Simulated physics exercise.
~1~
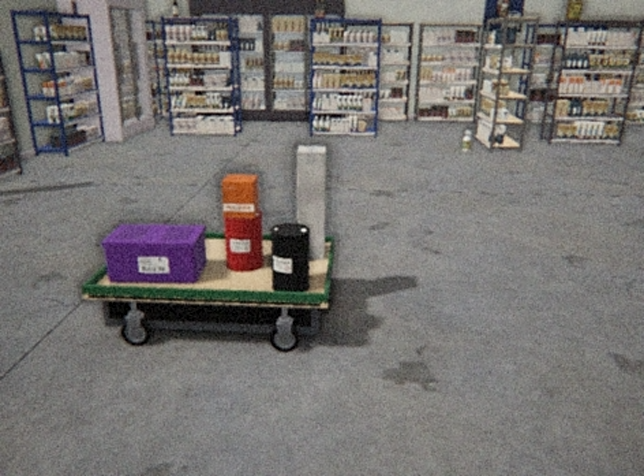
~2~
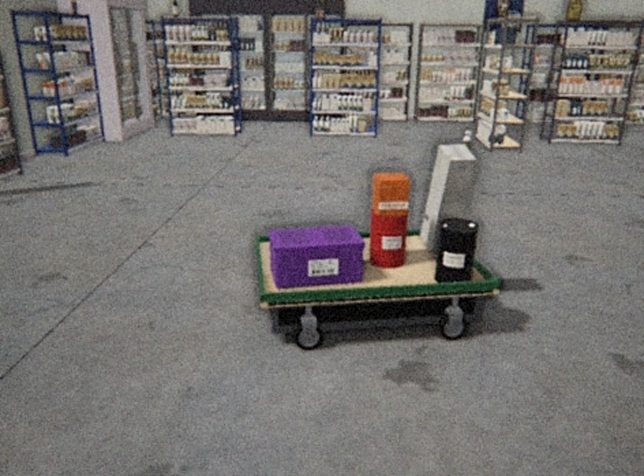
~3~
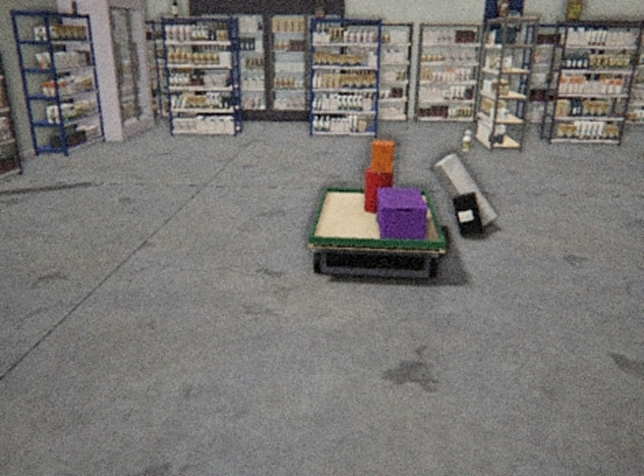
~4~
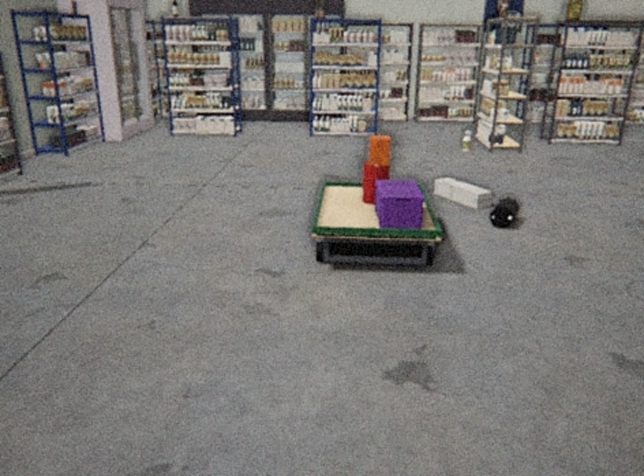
A flat cart with a green rim rolls to the right across a grey concrete floor, seen from a fixed, slightly raised view in a storeroom lined with stocked shelves. It carries a purple tote at the left, an orange box above a red canister in the middle, and a tall white box behind a black canister at the right. As the cart swings away from the viewer, the white box leans, then both it and the black canister tumble off the right side. The cart stops with the purple tote, red canister and orange box aboard, while the fallen pair lie on the floor.
